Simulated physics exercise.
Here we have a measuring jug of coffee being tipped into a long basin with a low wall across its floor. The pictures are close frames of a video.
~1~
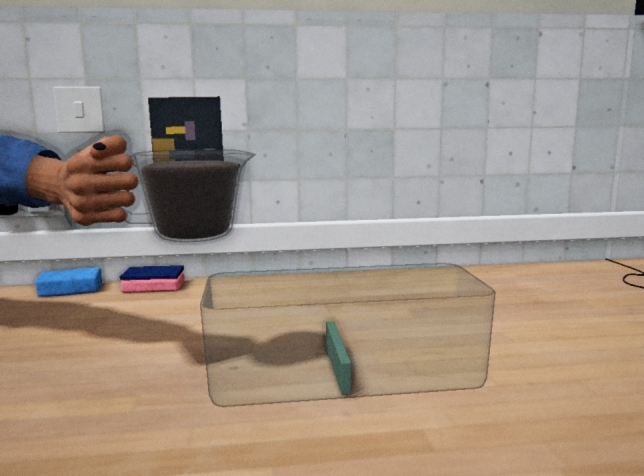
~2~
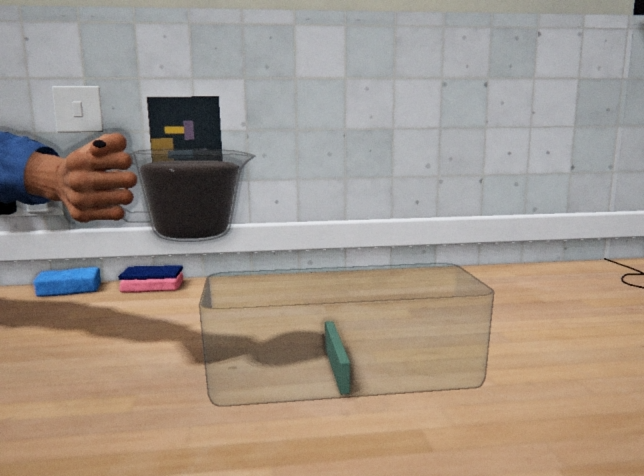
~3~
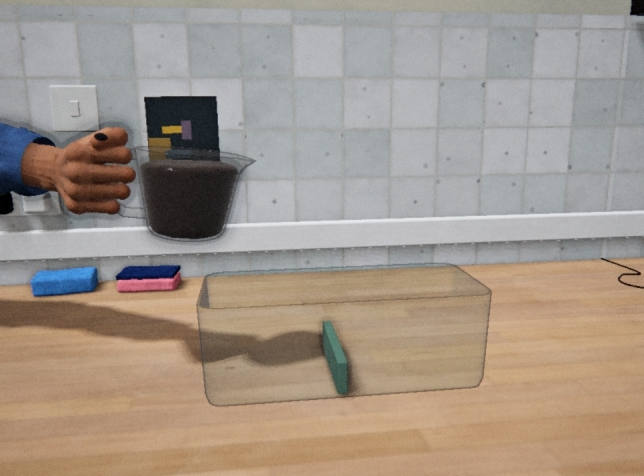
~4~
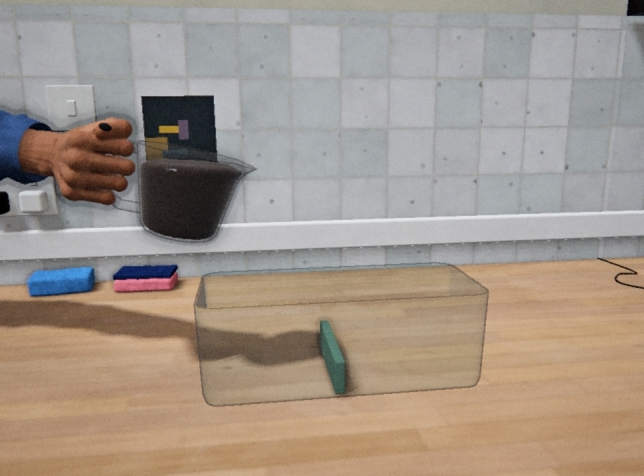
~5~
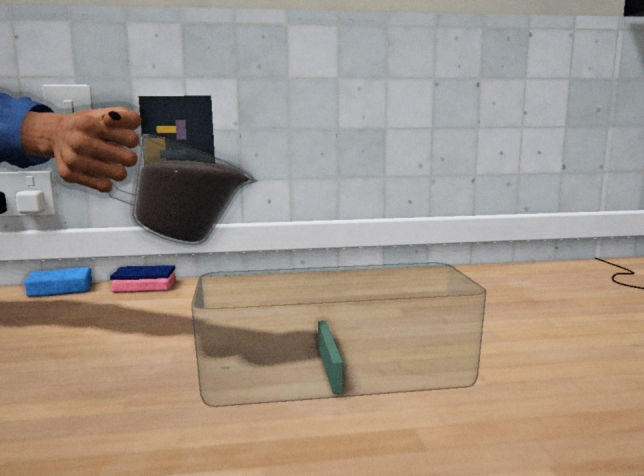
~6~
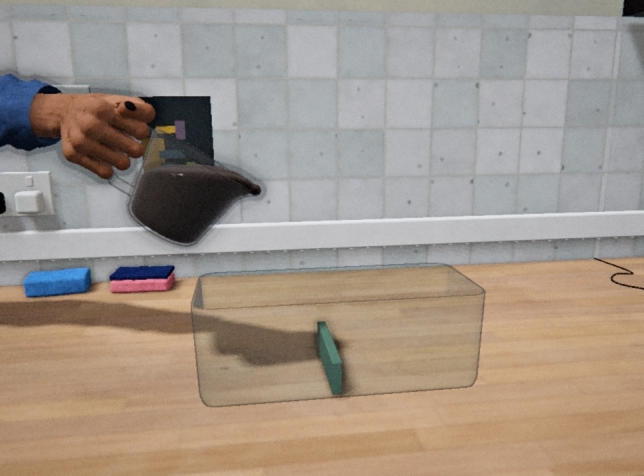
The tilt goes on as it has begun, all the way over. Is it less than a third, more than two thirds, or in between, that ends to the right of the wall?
In the end not even a third is right of the wall.
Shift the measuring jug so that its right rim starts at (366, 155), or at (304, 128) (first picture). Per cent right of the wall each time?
About 95 and 60 per cent.
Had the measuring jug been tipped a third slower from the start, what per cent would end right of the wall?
Near 5 %.
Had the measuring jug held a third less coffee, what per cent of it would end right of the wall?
Close to 10 per cent.
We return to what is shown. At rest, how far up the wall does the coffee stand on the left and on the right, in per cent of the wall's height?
Near 60 on the left, 0 on the right.
A moment on, the measuring jug is tipped on its side and 35 per cent is still to pour, 40 is left of the wall and 0 right of it.
Next, the measuring jug is tipped right over and 4 per cent is still to pour, 85 is left of the wall and 2 right of it.
Then the measuring jug is tipped right over and 0 per cent is still to pour, 88 is left of the wall and 8 right of it.
Later the measuring jug is tipped right over and 0 per cent is still to pour, 88 is left of the wall and 8 right of it.
At rest 88 per cent lies left of the wall, 8 right of it and 4 outside.
